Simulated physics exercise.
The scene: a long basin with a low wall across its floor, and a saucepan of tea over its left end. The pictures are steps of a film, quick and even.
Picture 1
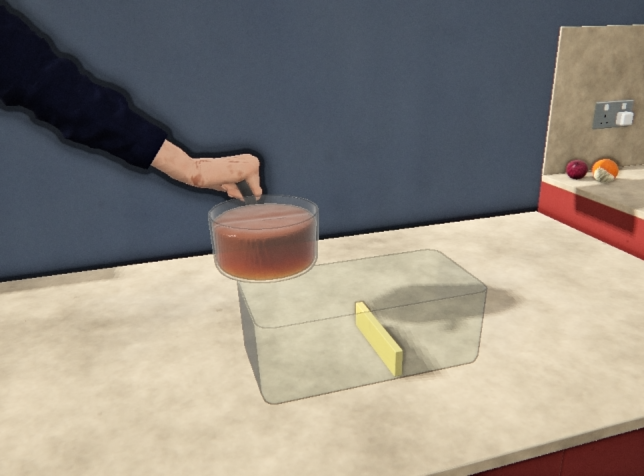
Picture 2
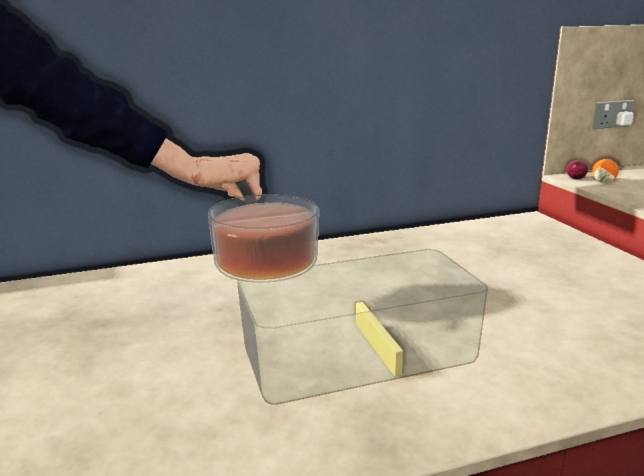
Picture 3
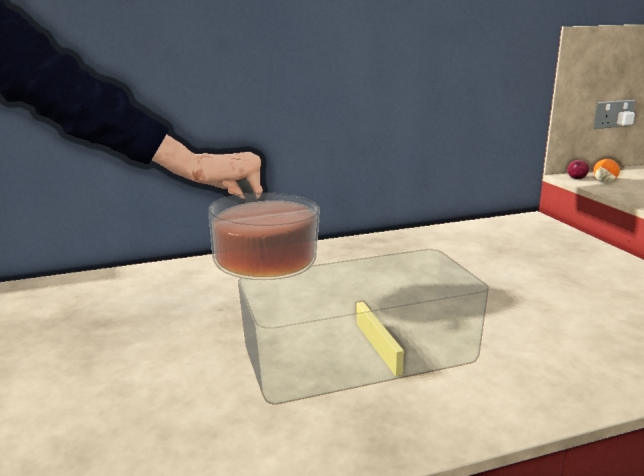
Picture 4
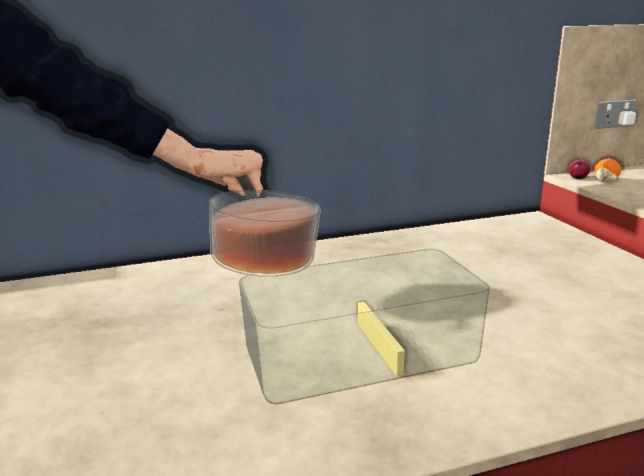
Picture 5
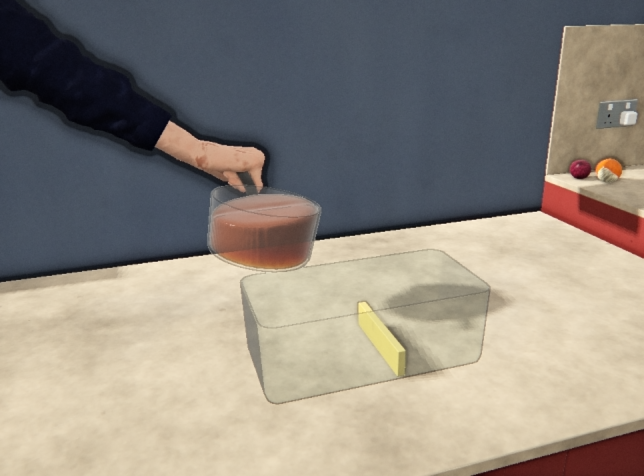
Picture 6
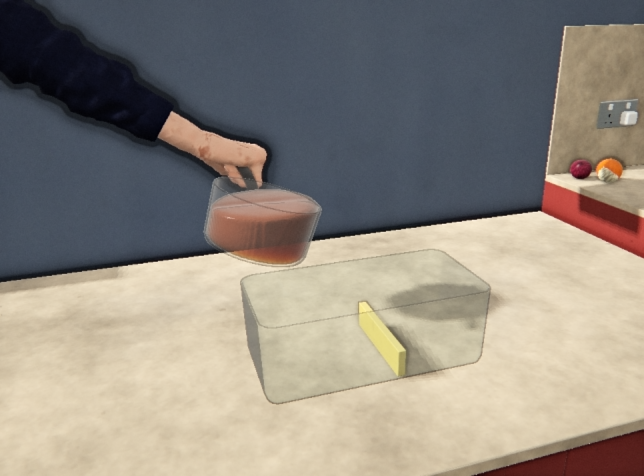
A hand at the end of a dark-sleeved arm reaches in from the upper left and slowly tips a clear, round pan of reddish-brown tea toward the right, its left side rising slightly. Below it, a long see-through basin with a low yellow wall across its floor rests on a pale, mottled counter, seen from slightly above. Behind are a blue-grey wall and, at right, a red-fronted counter with a socket, while the view barely shifts.
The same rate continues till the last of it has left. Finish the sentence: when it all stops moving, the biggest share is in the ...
... right part.
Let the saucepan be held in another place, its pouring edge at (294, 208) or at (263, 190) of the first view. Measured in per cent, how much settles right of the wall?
Roughly 50 % and 20 %.
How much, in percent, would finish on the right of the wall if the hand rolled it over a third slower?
It comes to some 75 in a hundred.
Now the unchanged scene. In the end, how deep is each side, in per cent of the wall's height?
20 per cent left, 70 per cent right.
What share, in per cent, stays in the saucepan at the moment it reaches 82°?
Roughly 50 %.
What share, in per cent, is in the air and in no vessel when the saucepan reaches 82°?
40 %.
A moment on, the tilt is 82° and 49 per cent is still to pour, 7 is left of the wall and 2 right of it.
Next, the tilt is 110° and 5 per cent is still to pour, 9 is left of the wall and 72 right of it.
Then the tilt is 111° and 0 per cent is still to pour, 24 is left of the wall and 71 right of it.
Later the tilt is 111° and 0 per cent is still to pour, 27 is left of the wall and 70 right of it.
Finally, 27 per cent lies left of the wall, 70 right of it and 3 outside.
